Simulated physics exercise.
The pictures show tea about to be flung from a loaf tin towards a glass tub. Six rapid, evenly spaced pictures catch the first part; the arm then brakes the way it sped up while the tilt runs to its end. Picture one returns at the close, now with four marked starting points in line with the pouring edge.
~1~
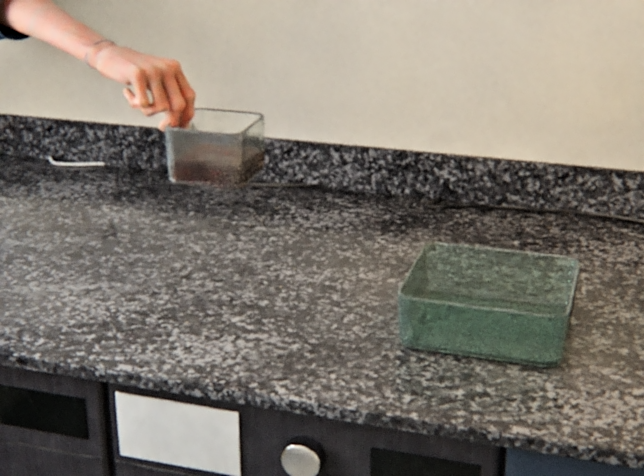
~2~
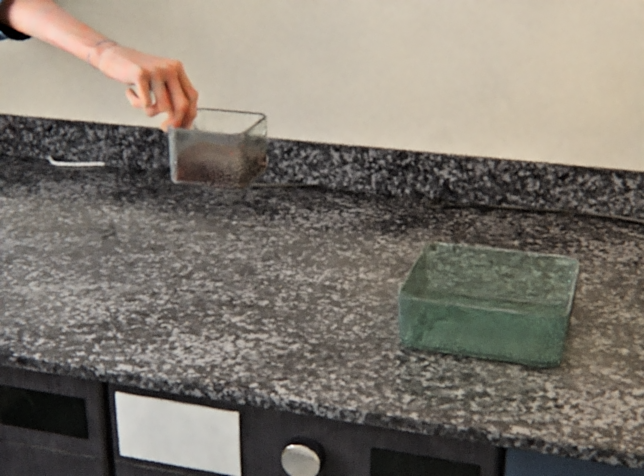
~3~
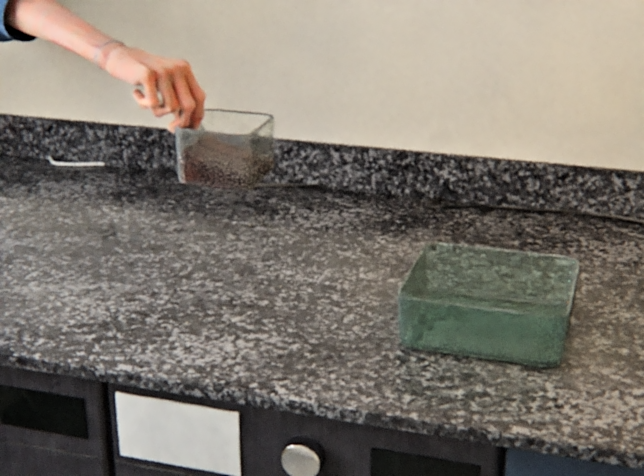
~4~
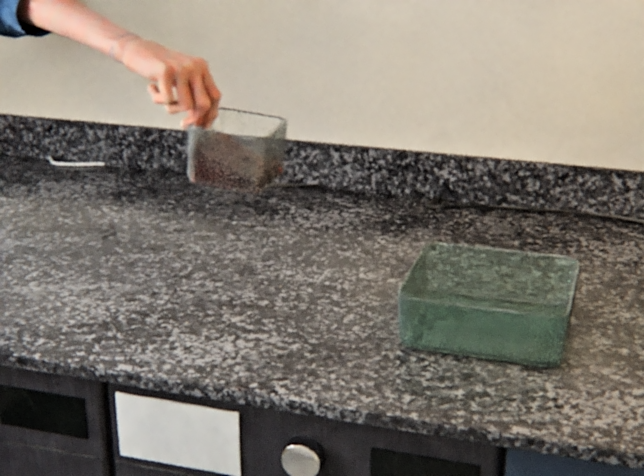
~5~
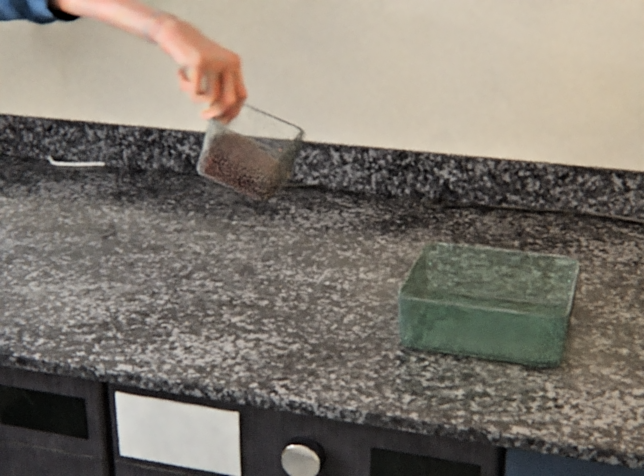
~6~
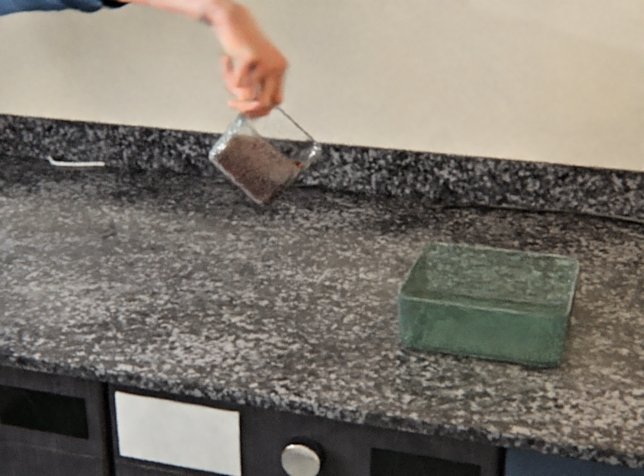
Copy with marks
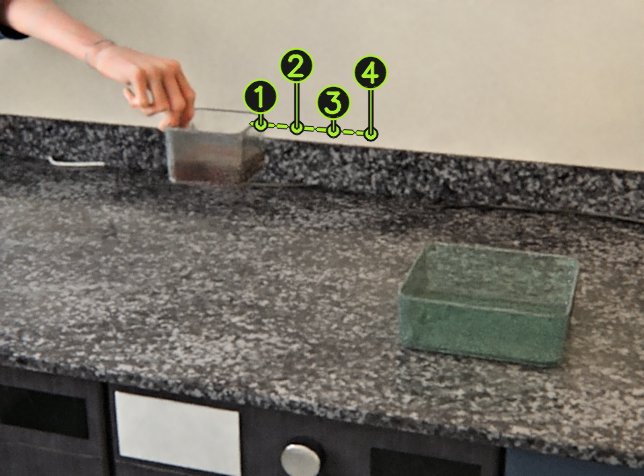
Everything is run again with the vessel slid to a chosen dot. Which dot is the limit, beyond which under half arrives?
Use place 2.
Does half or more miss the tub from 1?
Yes.
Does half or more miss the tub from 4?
No, that is safe.
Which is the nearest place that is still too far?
1.
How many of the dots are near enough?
Three of the four.
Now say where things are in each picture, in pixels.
Upright, lip at (251, 123); tub from (399, 342) to (562, 365); nothing has left yet, in the first frame.
Upright, lip at (254, 123); nothing has left yet, in the second frame.
Upright, lip at (261, 124); nothing has left yet, in the third frame.
Tipped about 5°, lip at (275, 128); nothing has left yet, in the fourth frame.
Tipped about 19°, lip at (294, 140); nothing has left yet, in the fifth frame.
Tipped about 39°, lip at (311, 158); nothing has left yet, in the sixth frame.
In lime, 1 at (260, 124); 2 at (296, 127); 3 at (333, 130); 4 at (370, 134).
With 1, about 17 % lands in the tub, 79 % falls short and 4 % goes beside or beyond.
With 2, about 71 % lands in the tub, 17 % falls short and 12 % goes beside or beyond.
With 3, about 75 % lands in the tub, 3 % falls short and 22 % goes beside or beyond.
With 4, about 82 % lands in the tub, 6 % falls short and 13 % goes beside or beyond.
